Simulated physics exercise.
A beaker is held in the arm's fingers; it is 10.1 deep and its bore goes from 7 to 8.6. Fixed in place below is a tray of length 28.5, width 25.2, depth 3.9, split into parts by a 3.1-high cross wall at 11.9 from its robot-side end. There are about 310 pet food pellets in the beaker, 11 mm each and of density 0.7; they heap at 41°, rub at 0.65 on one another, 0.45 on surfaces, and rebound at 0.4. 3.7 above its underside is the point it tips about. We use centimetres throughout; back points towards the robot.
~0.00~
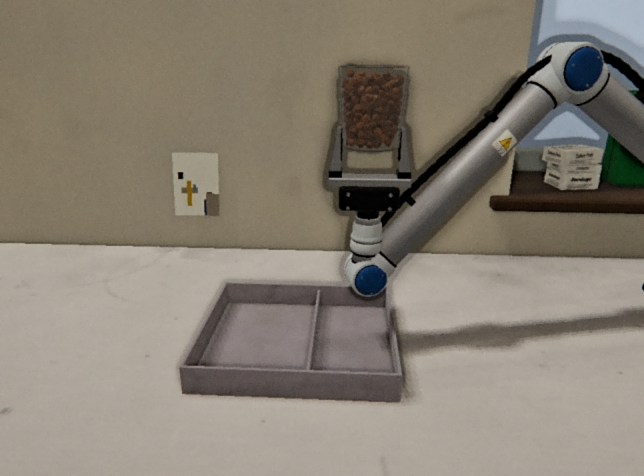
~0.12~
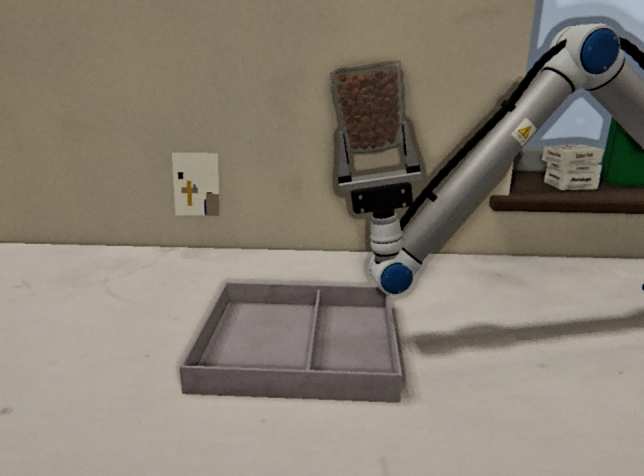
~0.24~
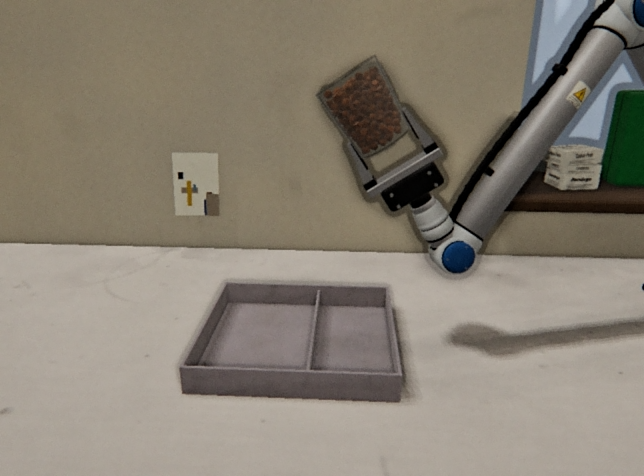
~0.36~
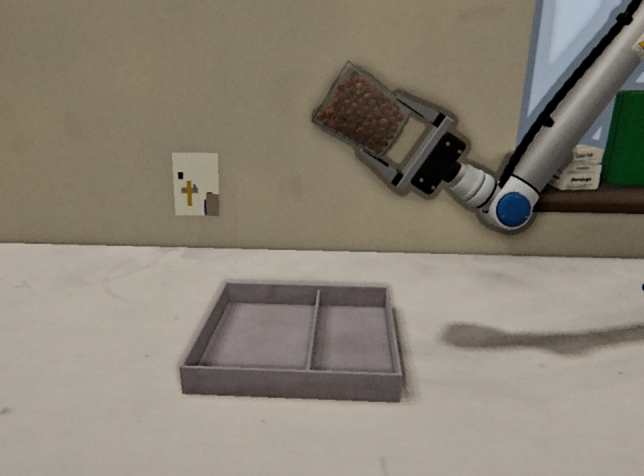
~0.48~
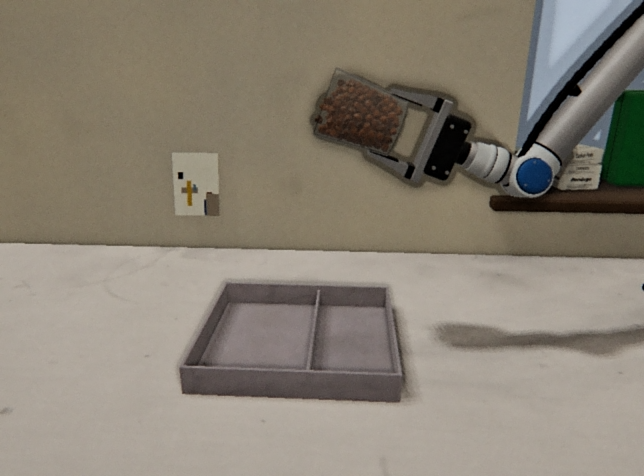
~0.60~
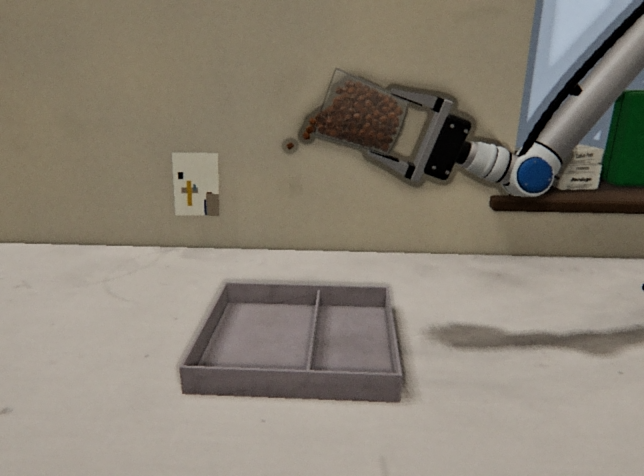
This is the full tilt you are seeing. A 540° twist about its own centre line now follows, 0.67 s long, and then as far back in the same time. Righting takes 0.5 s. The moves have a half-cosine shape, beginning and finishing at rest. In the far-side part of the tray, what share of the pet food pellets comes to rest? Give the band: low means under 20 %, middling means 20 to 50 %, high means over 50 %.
Band: Low.
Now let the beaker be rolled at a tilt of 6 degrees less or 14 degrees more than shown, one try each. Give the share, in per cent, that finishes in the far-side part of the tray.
About 5 and 40 per cent.
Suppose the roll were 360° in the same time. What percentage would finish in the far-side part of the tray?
Then about 10 per cent.
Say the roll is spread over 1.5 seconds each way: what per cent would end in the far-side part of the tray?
It would then come to about 25 per cent.
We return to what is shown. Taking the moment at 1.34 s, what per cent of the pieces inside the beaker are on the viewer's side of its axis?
Roughly 50 per cent of the contents lies on the viewer's side of the centre line.
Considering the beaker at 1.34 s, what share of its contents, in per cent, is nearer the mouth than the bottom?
About 50 %.
After 1.34 s, tipped 71°, highest piece 39 above the table; 294 in the beaker, 15 in the far-side part, 2 in flight or on a rim.
After 2.07 s, tipped 59°, highest piece 39 above the table; 273 in the beaker, 30 in the far-side part, 3 on the table or floor, 5 in flight or on a rim.
After 2.64 s, upright, highest piece 42 above the table; 270 in the beaker, 38 in the far-side part, 3 on the table or floor.
After 3.34 s, upright, highest piece 42 above the table; 270 in the beaker, 38 in the far-side part, 3 on the table or floor.
In the end, 270 in the beaker, 38 in the far-side part, 3 on the table or floor. That is 12 % in the far-side part of the tray.
